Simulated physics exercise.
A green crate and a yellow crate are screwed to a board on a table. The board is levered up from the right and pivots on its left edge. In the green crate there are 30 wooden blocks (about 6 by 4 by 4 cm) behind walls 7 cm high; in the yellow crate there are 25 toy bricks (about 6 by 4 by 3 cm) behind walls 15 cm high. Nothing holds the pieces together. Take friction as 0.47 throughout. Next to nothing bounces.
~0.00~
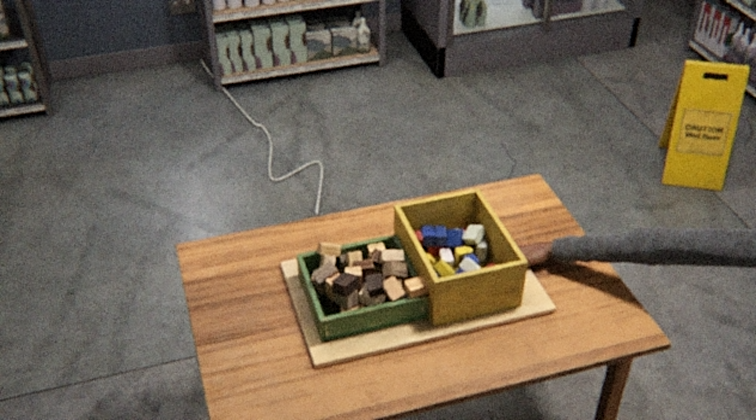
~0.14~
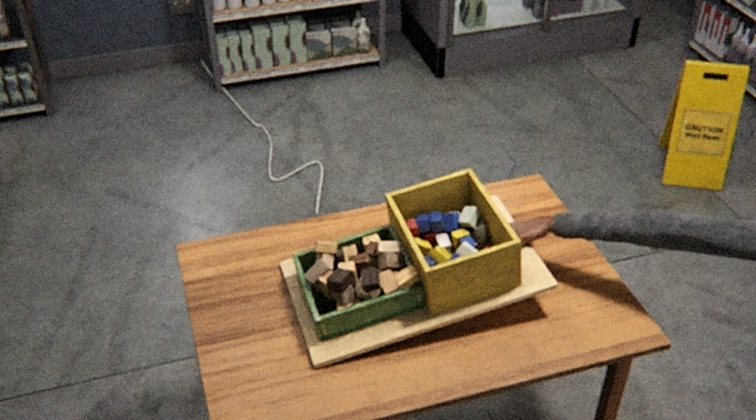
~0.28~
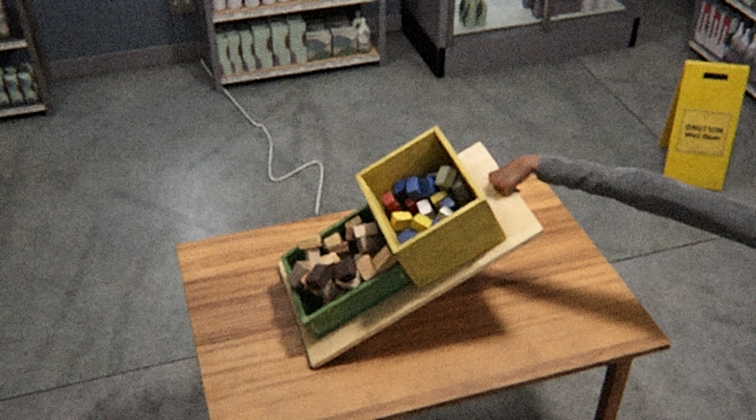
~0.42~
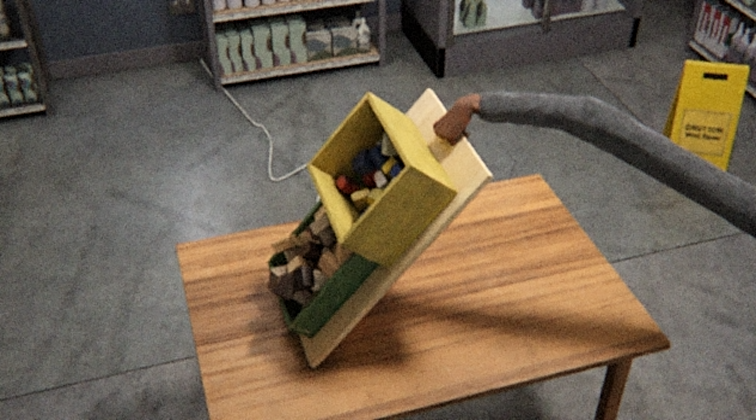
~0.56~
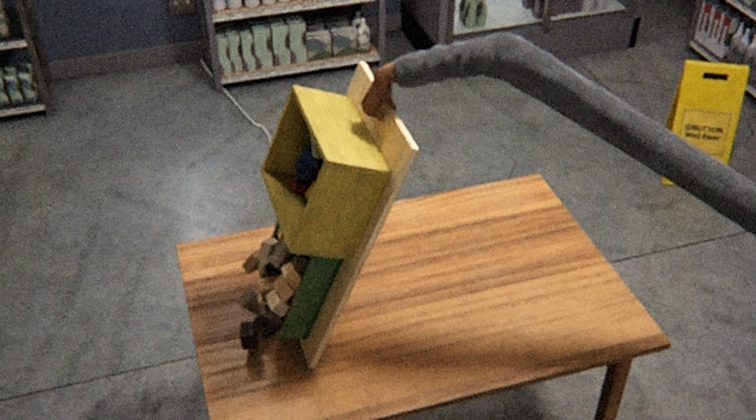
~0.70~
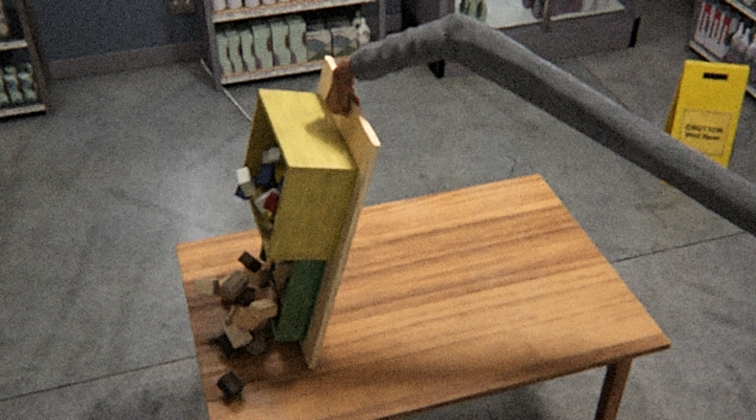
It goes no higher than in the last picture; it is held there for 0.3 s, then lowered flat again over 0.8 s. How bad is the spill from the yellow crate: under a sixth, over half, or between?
Out of the yellow crate go between a sixth and a half of the toy bricks.
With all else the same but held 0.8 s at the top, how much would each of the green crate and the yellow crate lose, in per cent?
In that case green crate 50, yellow crate 30 per cent.
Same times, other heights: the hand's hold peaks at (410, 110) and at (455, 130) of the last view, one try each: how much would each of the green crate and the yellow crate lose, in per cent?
Green crate 40 then 20, yellow crate 0 then 0 per cent.
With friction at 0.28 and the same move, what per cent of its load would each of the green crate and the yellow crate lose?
Then green crate 30, yellow crate 40 per cent.
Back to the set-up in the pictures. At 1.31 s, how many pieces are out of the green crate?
About: Green crate 16.
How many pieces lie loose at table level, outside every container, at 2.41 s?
About 16.
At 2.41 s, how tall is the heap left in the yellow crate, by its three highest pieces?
Some 9 cm.
After 0.97 s, tilt 75°; the green crate is down by 15 of 30 and the yellow crate is down by 7 of 25.
After 1.31 s, tilt 50°; the green crate is down by 17 of 30 and the yellow crate is down by 9 of 25.
After 1.79 s, tilt 0°; the green crate is down by 17 of 30 and the yellow crate is down by 9 of 25.
Outcome (at 2.41 s), the green crate is down by 17 of 30 and the yellow crate is down by 9 of 25. Asked share, 9 of 25, 36 per cent.
